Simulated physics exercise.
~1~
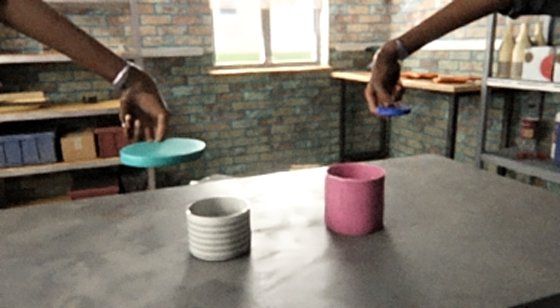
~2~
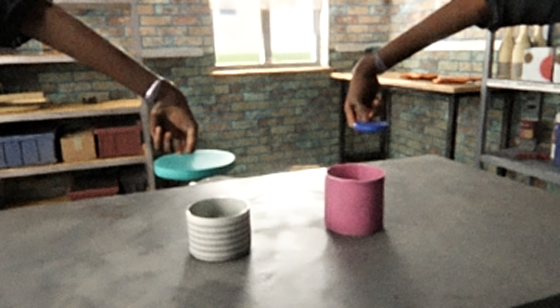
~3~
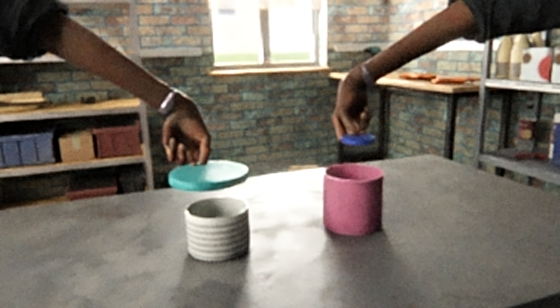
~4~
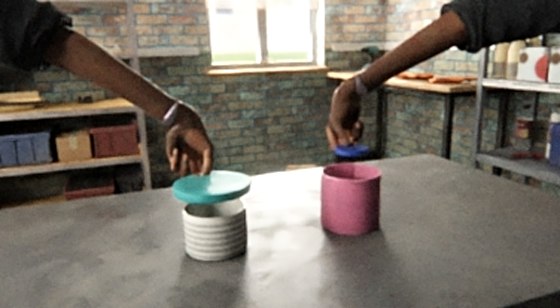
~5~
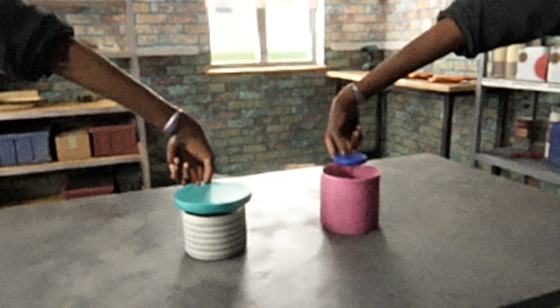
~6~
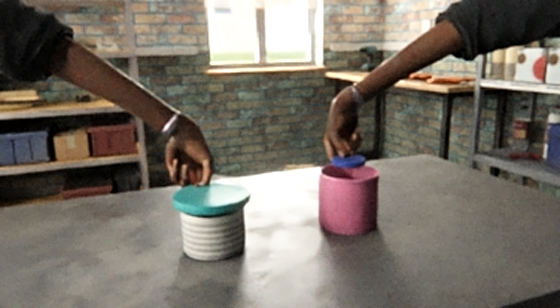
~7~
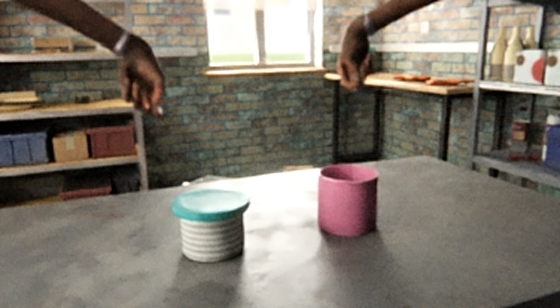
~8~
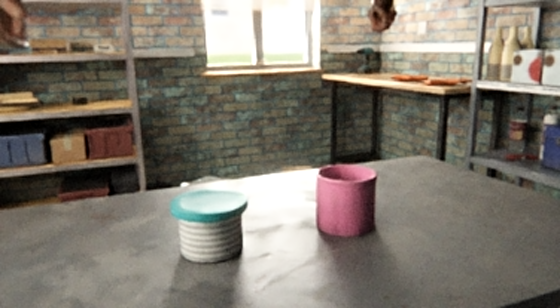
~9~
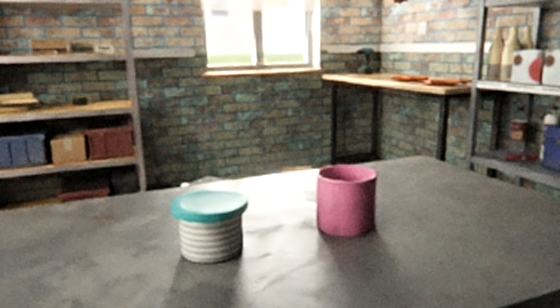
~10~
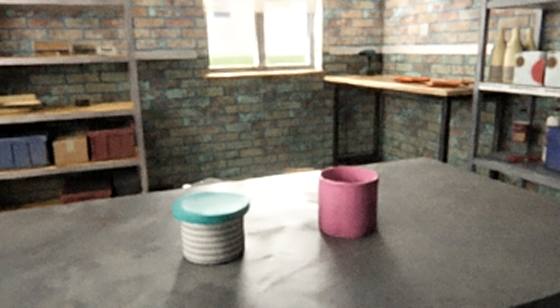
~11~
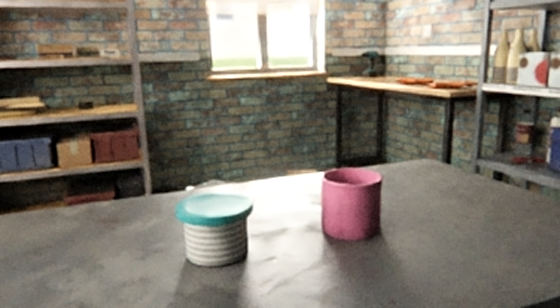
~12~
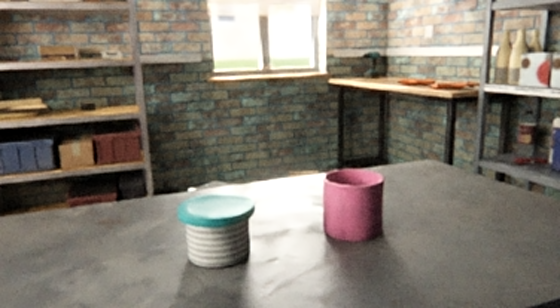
A turquoise lid and a smaller blue lid are lowered by two hands toward a ribbed pale mug and a pink jar on a dark table; once released, the turquoise lid rests on the mug's rim while the blue one drops inside the jar, out of sight.
